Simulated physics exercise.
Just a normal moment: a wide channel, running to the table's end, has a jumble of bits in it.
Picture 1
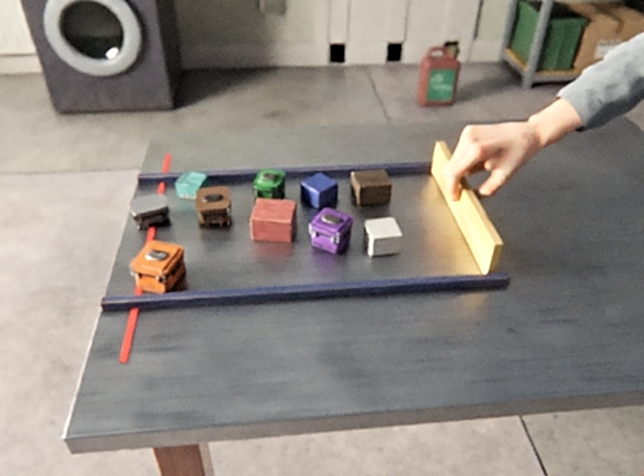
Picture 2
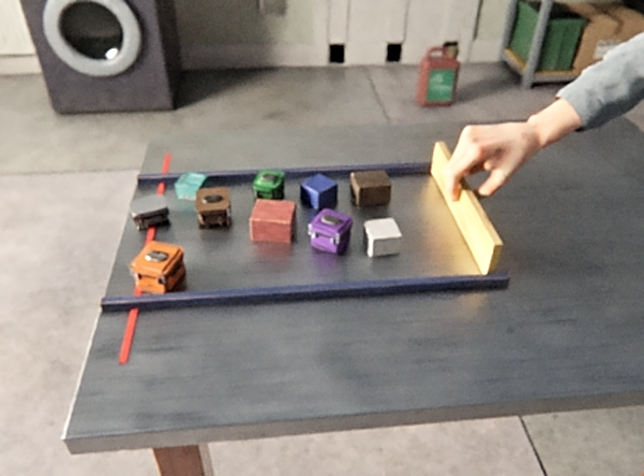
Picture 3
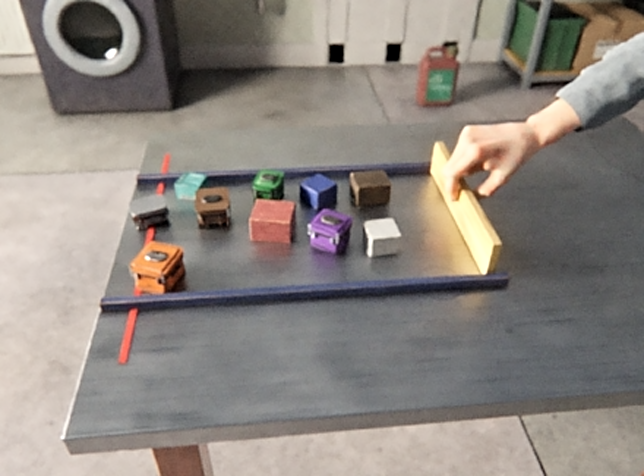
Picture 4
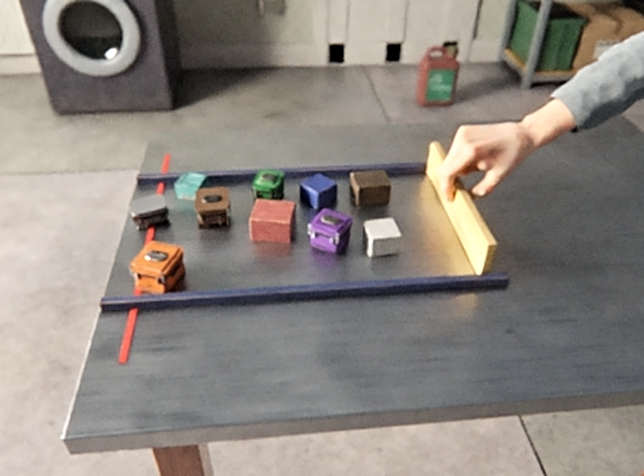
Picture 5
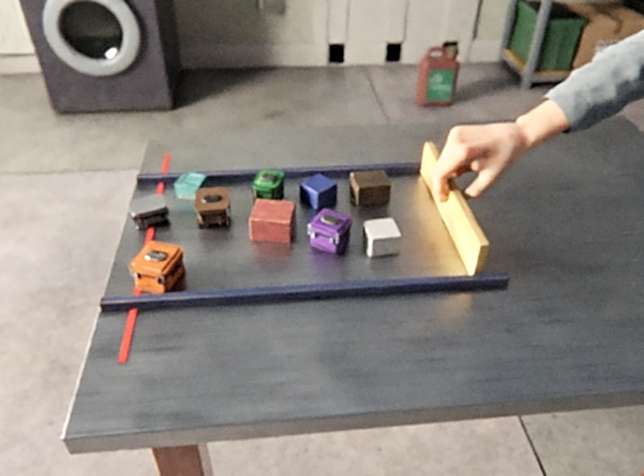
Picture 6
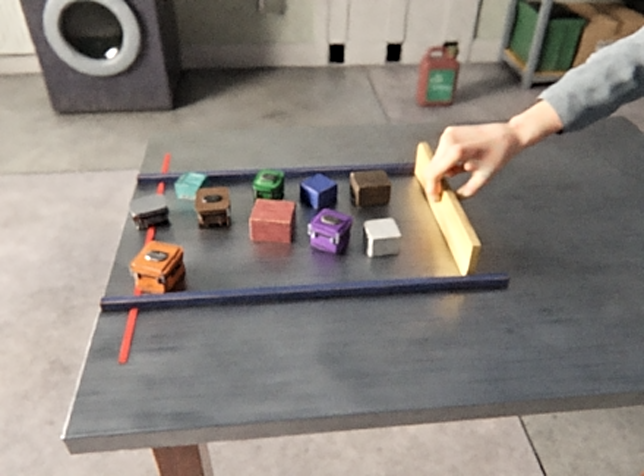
A hand slides a yellow board slightly left along a dark channel toward scattered small coloured boxes and blocks, which stay still.
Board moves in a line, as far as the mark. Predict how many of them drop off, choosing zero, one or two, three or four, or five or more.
Five or more drop off.
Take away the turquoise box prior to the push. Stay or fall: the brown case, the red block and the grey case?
Brown case - gone, red block - safe, grey case - gone.
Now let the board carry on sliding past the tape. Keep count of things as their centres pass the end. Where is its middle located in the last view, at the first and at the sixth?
Roughly (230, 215) for the earlier crossing, roughly (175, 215) for the later one.
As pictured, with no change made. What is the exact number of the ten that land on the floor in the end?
Fallen: 7.
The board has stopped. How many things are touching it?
3 are in contact with it.
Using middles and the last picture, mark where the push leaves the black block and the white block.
In the last picture they sit at about (137, 198) and about (128, 250).
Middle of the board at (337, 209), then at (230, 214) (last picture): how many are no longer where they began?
The count is 6 at the first point and 10 at the second.
Early on, none off yet; grey case at rest near (150, 212); orange case at rest near (159, 268); turquoise box at rest near (192, 186).
A while later, none off yet; grey case moving near (141, 215); orange case moving near (153, 269); turquoise box travelled well along near (148, 188).
Finally, the number that fall off is five or more; lost, purple case, blue block, green case, brown case, turquoise box, orange case and grey case.
